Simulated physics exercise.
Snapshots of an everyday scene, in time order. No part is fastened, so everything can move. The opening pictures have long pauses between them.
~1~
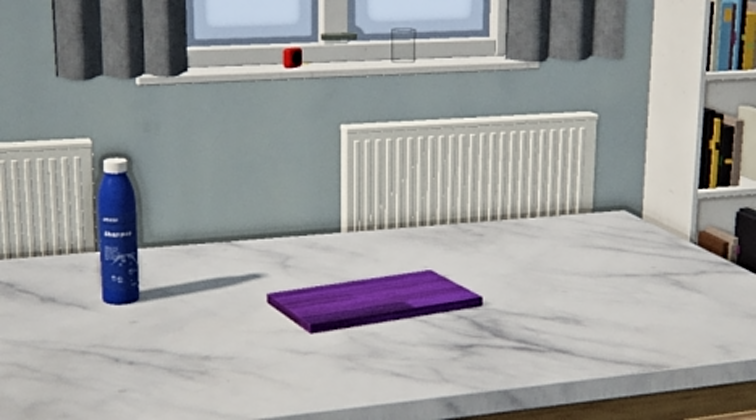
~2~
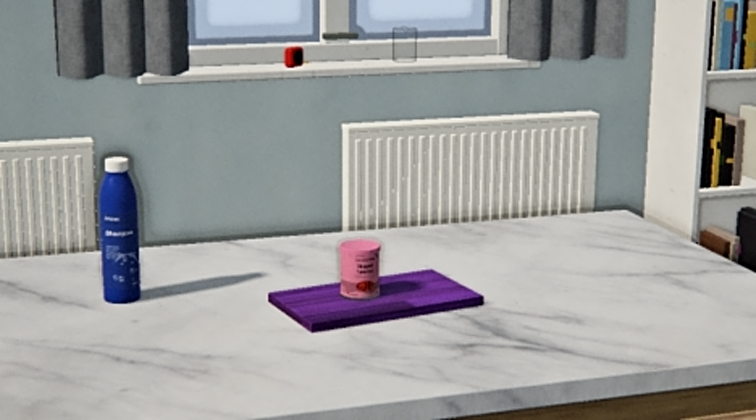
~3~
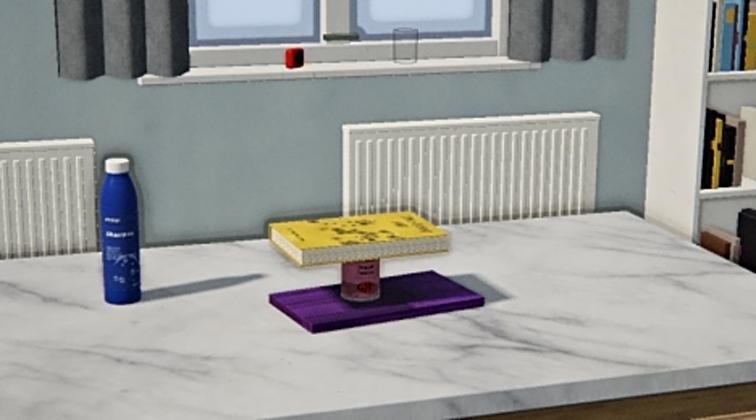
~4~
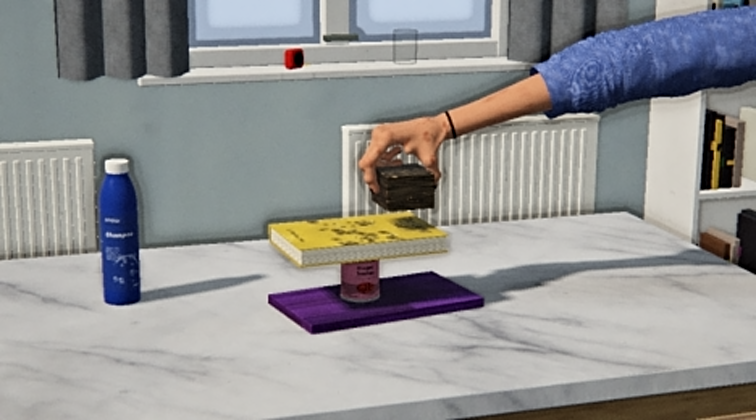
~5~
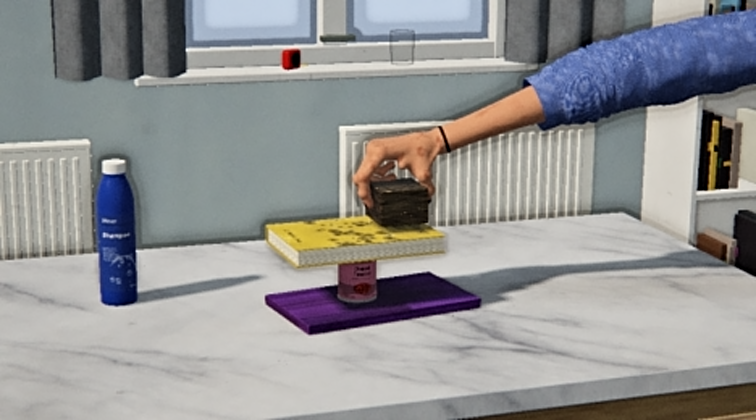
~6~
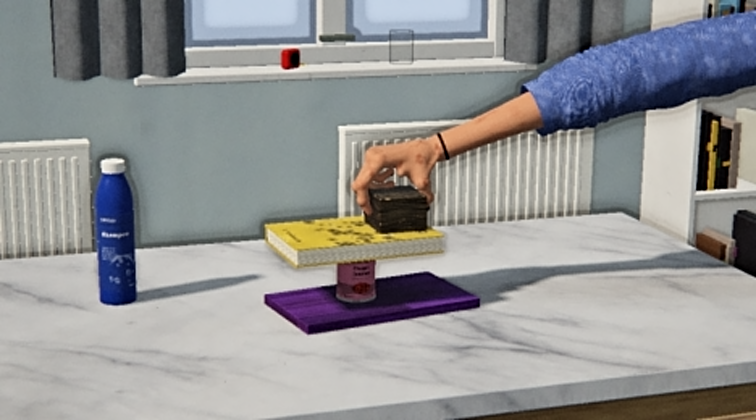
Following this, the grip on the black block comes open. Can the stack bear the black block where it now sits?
Yes.
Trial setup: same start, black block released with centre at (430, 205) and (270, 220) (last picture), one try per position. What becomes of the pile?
First try: It comes apart; second try: It loses its balance.
Then, 0.60 s after the last picture, nothing has stirred.
Then, 1.50 s after the last picture, black block resting near (397, 210).
At rest, all 5 in place. Seen from the same camera at the end, black block near (397, 210). The pile holds.
